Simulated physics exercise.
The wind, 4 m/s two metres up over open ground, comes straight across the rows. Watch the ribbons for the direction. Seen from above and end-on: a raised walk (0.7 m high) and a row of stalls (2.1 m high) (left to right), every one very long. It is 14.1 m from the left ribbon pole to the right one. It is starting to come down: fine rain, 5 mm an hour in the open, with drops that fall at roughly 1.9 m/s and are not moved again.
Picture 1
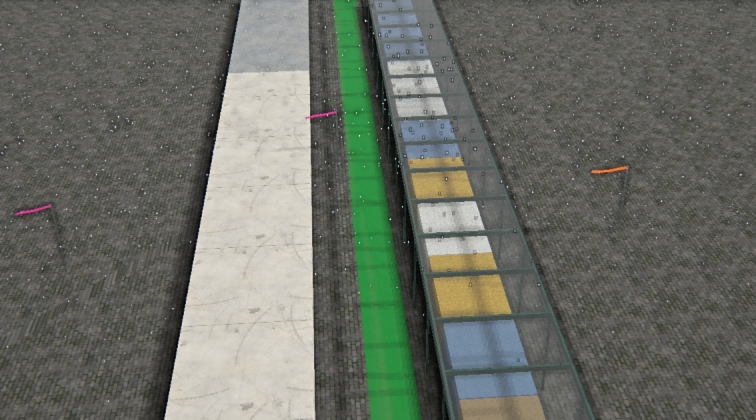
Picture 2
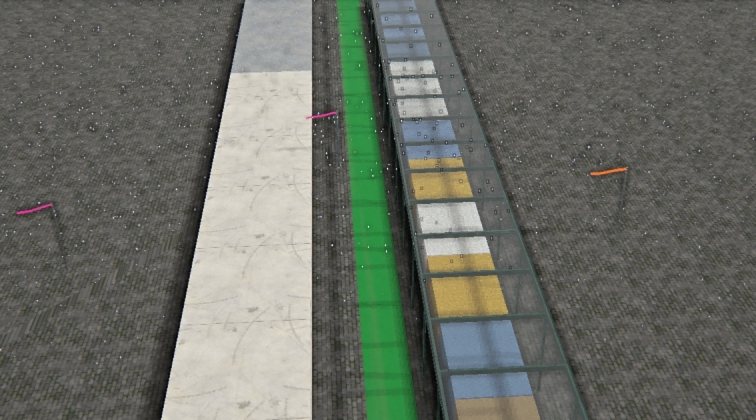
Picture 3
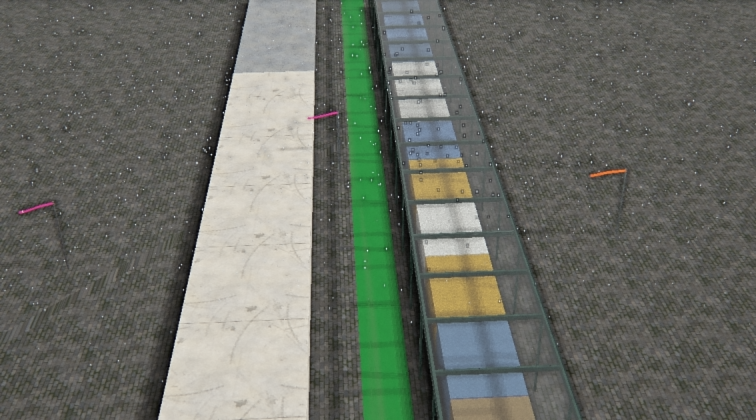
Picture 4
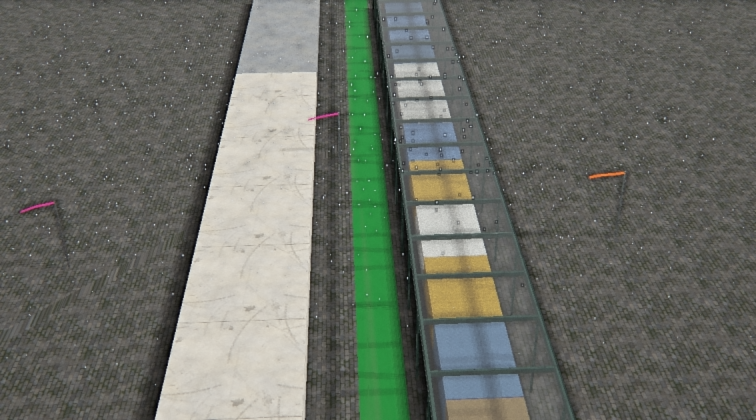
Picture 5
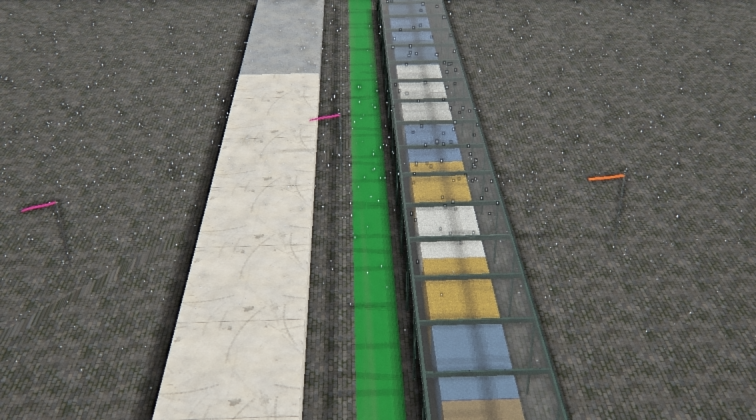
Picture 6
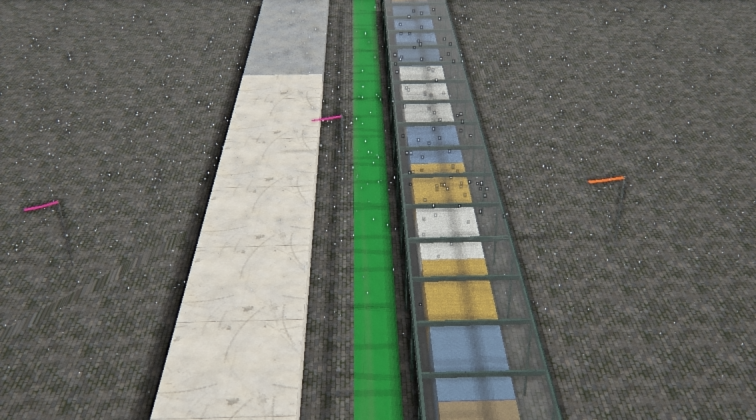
Long pale walkway, green strip and glass-topped row of coloured stalls shifting very slightly as ribbons stream left in fine rain.
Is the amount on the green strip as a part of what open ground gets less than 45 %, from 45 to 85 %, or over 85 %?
The amount there is not even 45 % of the open one.
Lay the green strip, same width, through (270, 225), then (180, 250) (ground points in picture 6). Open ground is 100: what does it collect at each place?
In turn about 90 %, 80 %.
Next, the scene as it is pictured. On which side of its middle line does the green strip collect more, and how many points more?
The right one, some 20 points more.
After 10 minutes open ground has 0.8 mm and the green strip 0.2 mm.
After 30 minutes open ground has 2.5 mm and the green strip 0.6 mm.
After 60 minutes open ground has 5.0 mm and the green strip 1.2 mm, so the green strip has 24 % of the open amount; the left half of it has 15 %, the right half 34 %.
